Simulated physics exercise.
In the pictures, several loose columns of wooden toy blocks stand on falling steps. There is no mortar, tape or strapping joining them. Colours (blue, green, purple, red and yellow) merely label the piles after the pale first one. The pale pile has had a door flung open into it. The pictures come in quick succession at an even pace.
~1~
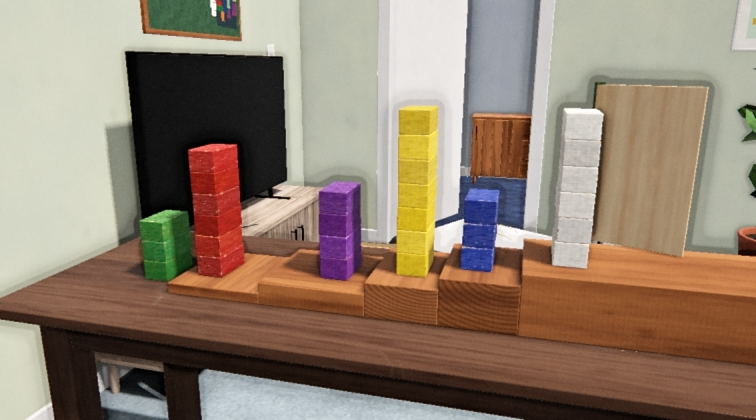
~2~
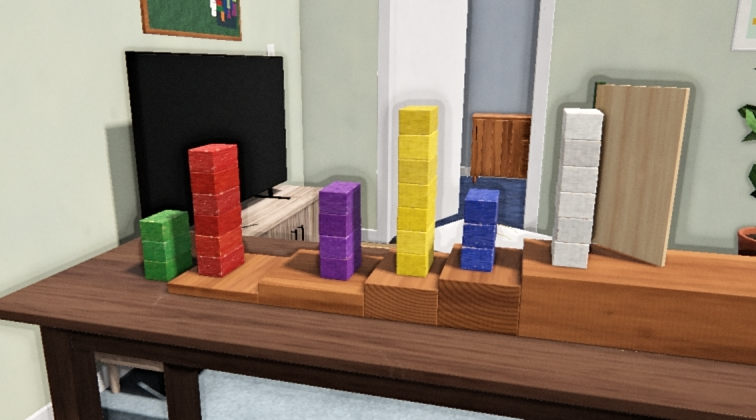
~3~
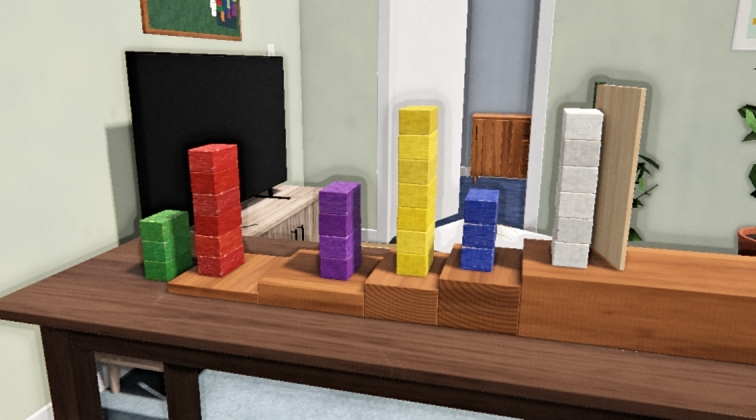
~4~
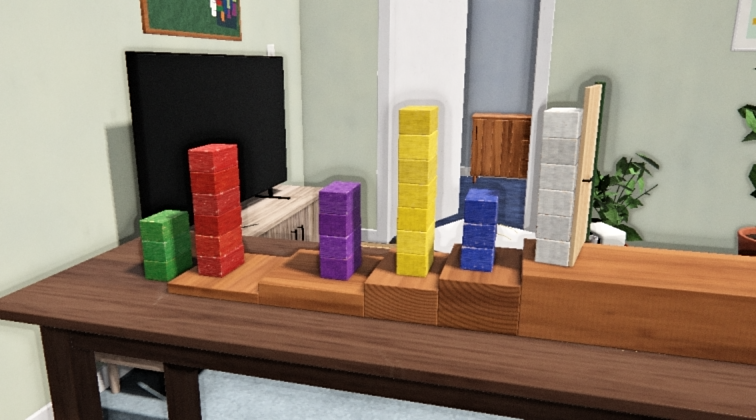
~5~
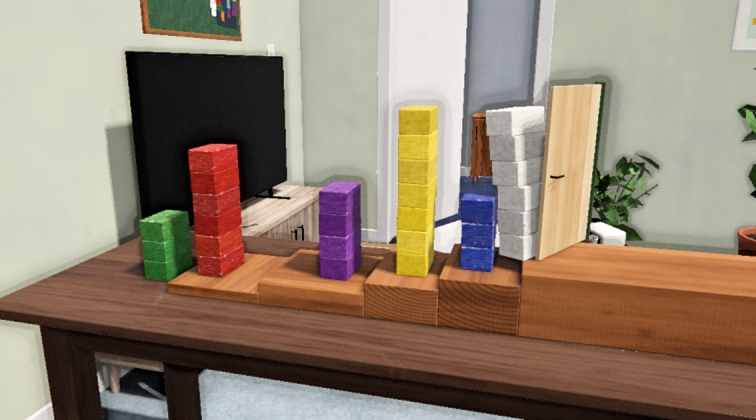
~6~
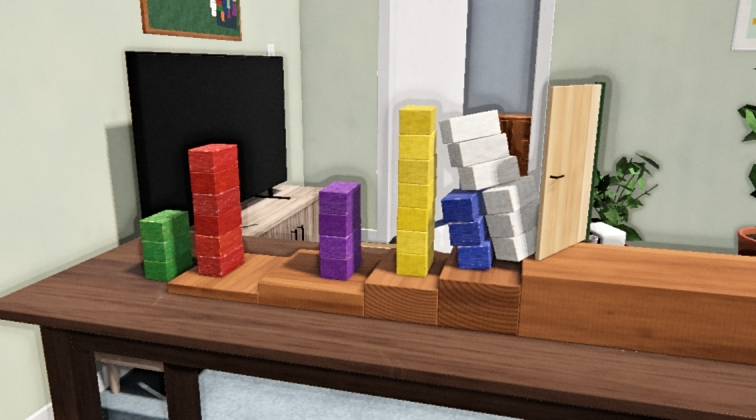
A door swings left into the white block column, which leans against the blue blocks.
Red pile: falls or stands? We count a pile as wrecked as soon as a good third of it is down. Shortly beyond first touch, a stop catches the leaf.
Stands.
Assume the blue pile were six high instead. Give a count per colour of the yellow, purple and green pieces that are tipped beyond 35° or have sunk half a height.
The numbers come out as yellow 6, purple 4 and green 0.
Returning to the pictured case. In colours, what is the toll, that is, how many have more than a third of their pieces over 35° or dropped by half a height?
Toll: 3.
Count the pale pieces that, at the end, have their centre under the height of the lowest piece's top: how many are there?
6 pale pieces.
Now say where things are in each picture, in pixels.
In the first picture (places mark the middle of the side facing us), door edge (703, 123) swinging in; top red block (201, 161); top blue block (480, 212); the rest undisturbed.
In the second picture, door edge (683, 127) swinging in; top red block (201, 161).
In the third picture, door edge (639, 128) swinging in; top red block (201, 161).
In the fourth picture, door edge (584, 126) past square; top red block (201, 161).
In the fifth picture, door edge (549, 124) past square, top of the pale pile leaning barely; top red block (201, 161); top blue block (477, 212) shifted a little; one has shifted.
In the sixth picture, door edge (549, 124) past square, top of the pale pile leaning a little; top red block (201, 161); top blue block (457, 211) leaning a little; 3 disturbed, none down.
Soon after the last picture, 2 of the pale pile down; none of the 6 red blocks down (0 of 23 in all colours); top red block unmoved; top blue block leaning clearly.
A little later, 5 of the pale pile down; none of the 6 red blocks down (4 of 23 in all colours); top red block unmoved; top blue block leaning well over, about its own height lower.
Later still, 5 of the pale pile down; none of the 6 red blocks down (10 of 23 in all colours); top red block shifted a little; top yellow block on its side.
After that, 5 of the pale pile down; none of the 6 red blocks down (12 of 23 in all colours); top red block shifted a little; top yellow block on its side.
At rest, 5 of the pale pile down; none of the 6 red blocks down (12 of 23 in all colours); top red block shifted a little; top purple block on its side. As the last picture would show them, middles, top red block near (210, 157), top purple block near (280, 256).
